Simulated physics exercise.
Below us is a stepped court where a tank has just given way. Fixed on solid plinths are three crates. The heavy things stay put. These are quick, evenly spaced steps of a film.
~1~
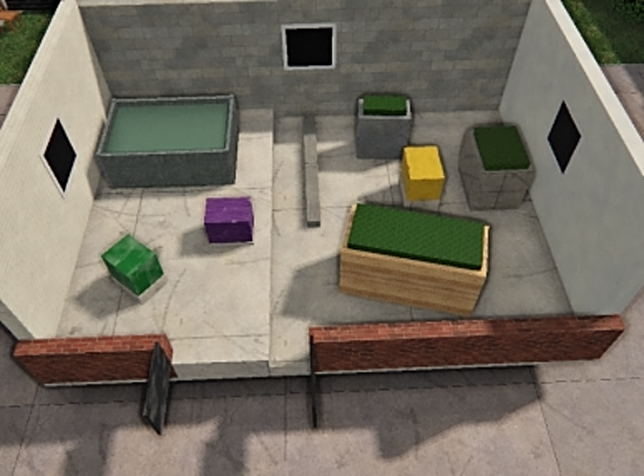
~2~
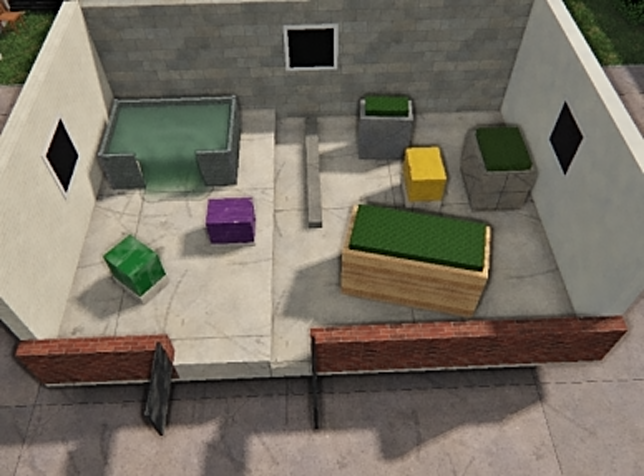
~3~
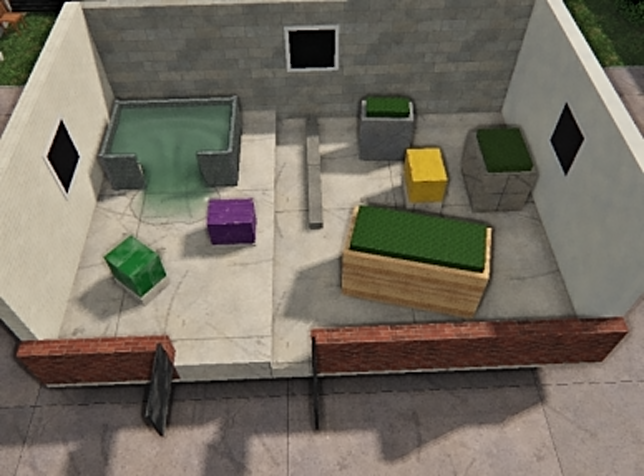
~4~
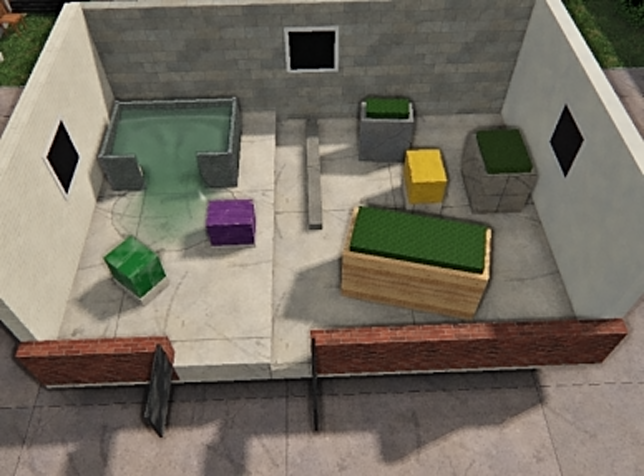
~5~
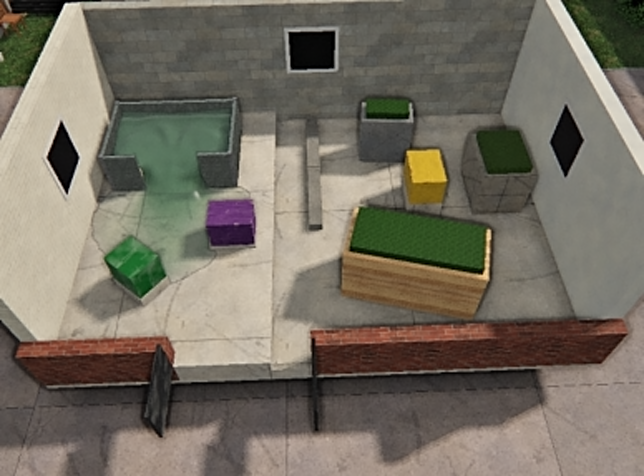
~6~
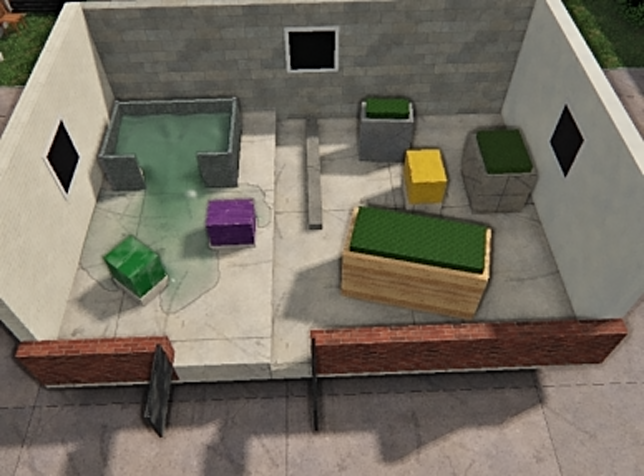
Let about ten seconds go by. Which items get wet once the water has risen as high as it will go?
The yellow crate remains dry, the green crate ends up wet, the purple crate ends up wet.
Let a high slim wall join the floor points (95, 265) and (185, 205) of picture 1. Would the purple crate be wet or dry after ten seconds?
Then the purple crate is reached.
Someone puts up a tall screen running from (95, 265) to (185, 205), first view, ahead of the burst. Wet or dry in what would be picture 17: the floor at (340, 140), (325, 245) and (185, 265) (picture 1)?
As listed: Not flooded, flooded, wet.
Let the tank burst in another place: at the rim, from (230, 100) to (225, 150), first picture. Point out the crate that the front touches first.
The yellow one.
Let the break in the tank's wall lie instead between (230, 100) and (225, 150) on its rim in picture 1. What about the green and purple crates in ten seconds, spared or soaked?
Log: Green crate stays clear; purple crate stays clear.
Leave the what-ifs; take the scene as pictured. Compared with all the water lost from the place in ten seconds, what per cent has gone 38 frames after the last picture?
That comes to 80 per cent, as I work it out.
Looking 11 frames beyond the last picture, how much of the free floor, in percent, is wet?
Near 30 in a hundred.
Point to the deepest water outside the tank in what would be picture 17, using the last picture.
Pointing at (57, 344).
A moment on, water covers 25 % of the floor; the yellow crate not reached, the green crate water round its plinth, the purple crate water round its plinth.
Next, water covers 30 % of the floor; the yellow crate not reached, the green crate water round its plinth, the purple crate water round its plinth.
Then, water covers 40 % of the floor; the yellow crate not reached, the green crate water round its plinth, the purple crate water round its plinth.
Later, water covers 55 % of the floor; the yellow crate not reached, the green crate water round its plinth, the purple crate water round its plinth.
In the end, water covers 80 % of the floor; the yellow crate stayed above the water, the green crate was topped, the purple crate was topped.
